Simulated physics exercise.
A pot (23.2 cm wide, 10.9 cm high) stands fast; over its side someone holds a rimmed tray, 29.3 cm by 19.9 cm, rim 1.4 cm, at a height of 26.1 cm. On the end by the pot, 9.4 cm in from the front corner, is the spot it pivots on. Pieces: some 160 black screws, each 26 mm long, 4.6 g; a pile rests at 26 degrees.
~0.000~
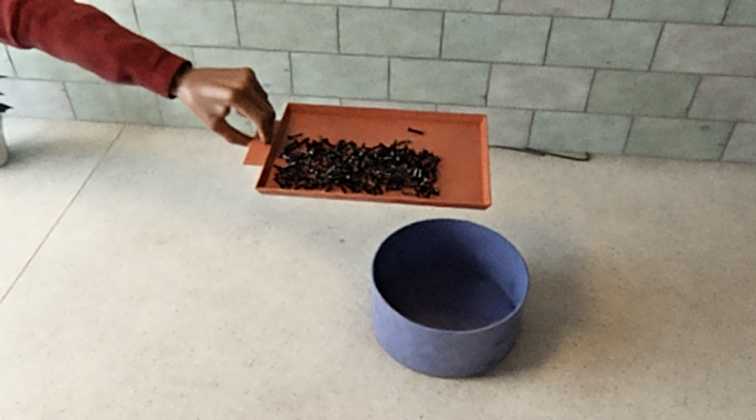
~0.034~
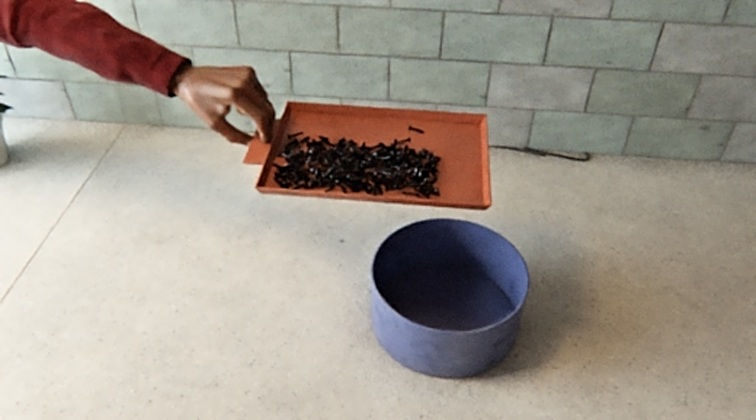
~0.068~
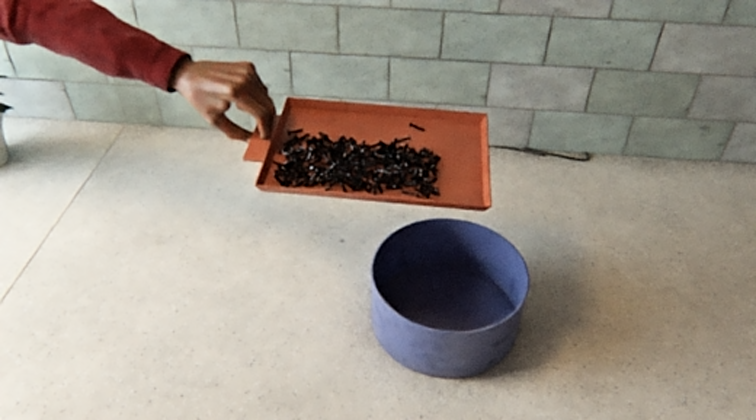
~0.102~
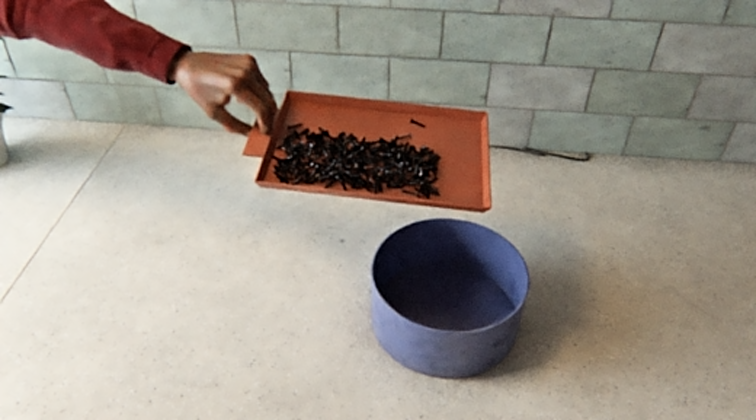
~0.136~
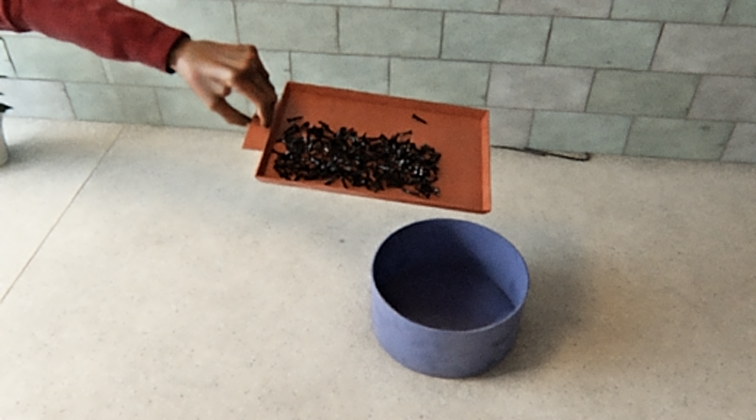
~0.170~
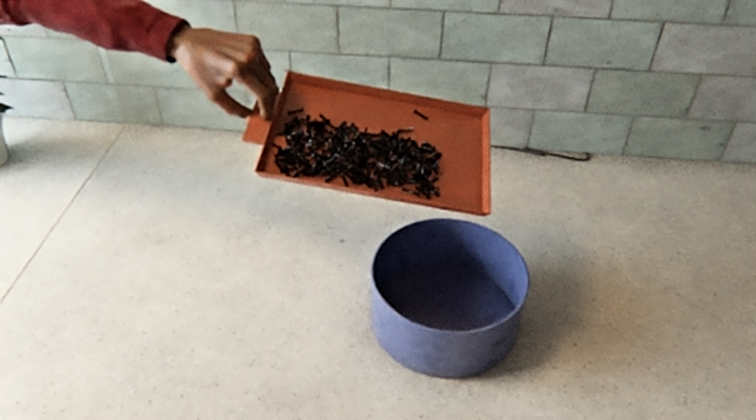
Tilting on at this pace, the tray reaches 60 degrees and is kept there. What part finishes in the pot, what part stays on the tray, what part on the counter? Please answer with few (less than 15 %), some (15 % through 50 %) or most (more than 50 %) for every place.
Pot: Most, tray: Few, counter: Few.
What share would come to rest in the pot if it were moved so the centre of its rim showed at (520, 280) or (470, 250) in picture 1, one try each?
First try around 90 %, second around 65 %.
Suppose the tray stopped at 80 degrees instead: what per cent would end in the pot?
You'd end up with some 100 % in the pot.
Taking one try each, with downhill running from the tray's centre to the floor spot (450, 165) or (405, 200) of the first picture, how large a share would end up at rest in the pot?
First try: About 25 percent; second try: About 55 percent.
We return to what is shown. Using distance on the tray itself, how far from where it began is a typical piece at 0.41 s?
Roughly 2 cm.
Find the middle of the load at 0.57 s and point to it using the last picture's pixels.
I reckon close to (417, 180).
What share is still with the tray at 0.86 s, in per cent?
Load share: Around 20%.
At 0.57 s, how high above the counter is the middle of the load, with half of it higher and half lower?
The halfway mark sits at about 30 cm.
Then, at 0.41 s, tilt 36 degrees; the tray holds 100 %, the pot 0 %.
Then, at 0.57 s, tilt 52 degrees; the tray holds 100 %, the pot 0 %.
After 0.86 s, tilt 60 degrees; the tray holds 20 %, the pot 55 %.
At rest (2.1 s), pot 95 %, tray 5 %, counter 0 %.
